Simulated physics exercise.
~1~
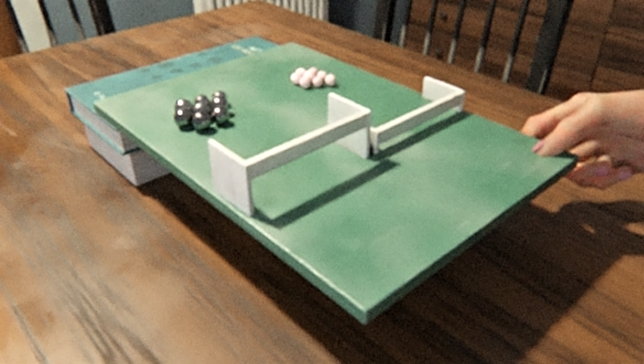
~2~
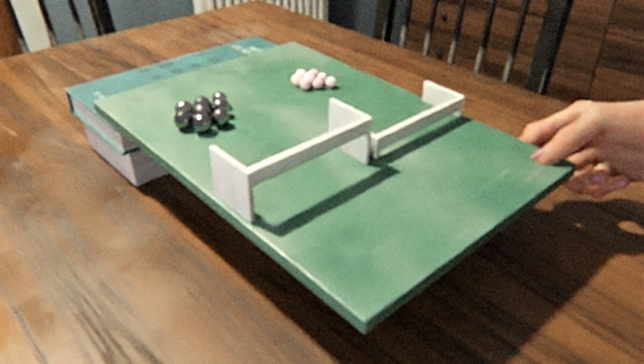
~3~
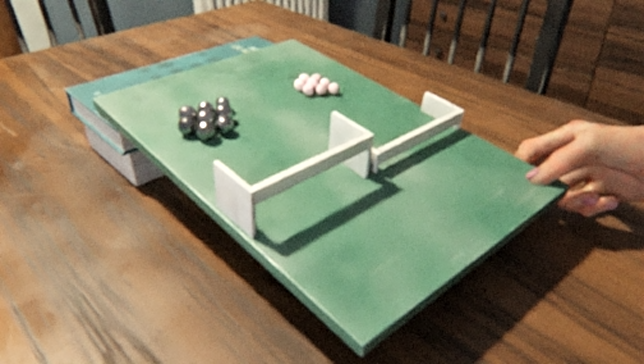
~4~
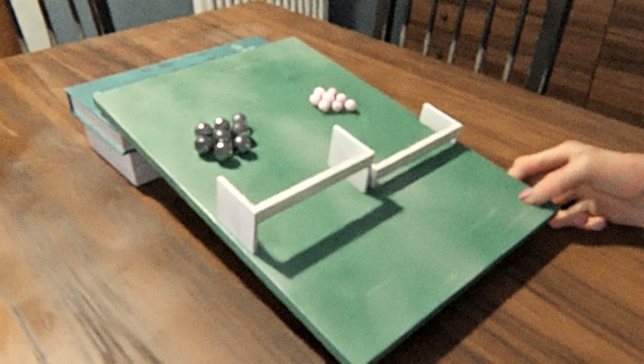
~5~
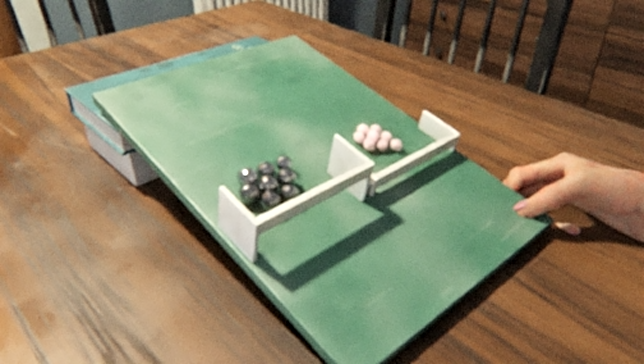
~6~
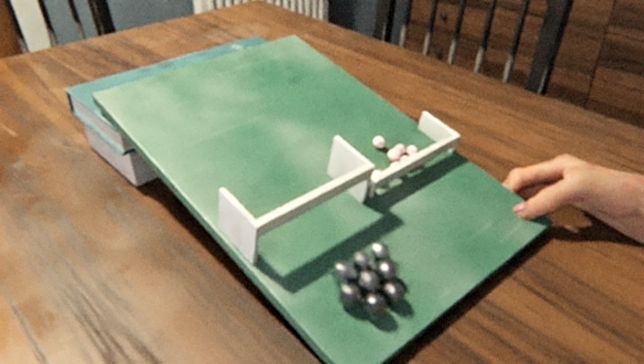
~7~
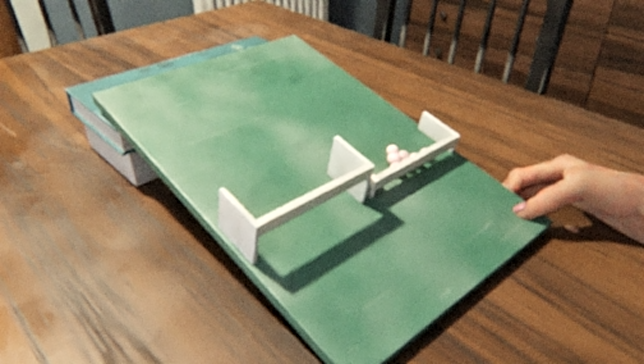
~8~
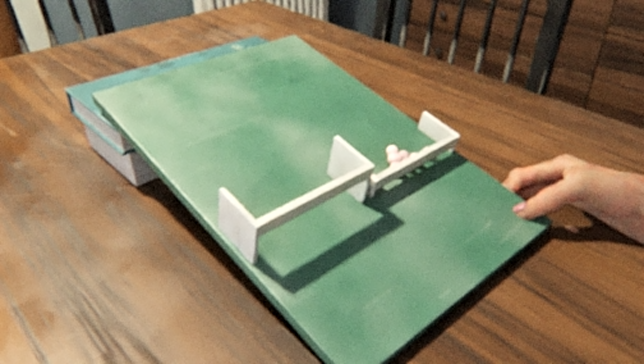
In this clip, a hand lowers the near end of a green board propped on books, and dark and pale balls roll down toward two white bars; the dark ones pass beneath theirs and leave view, while the pale ones stay gathered behind the other.
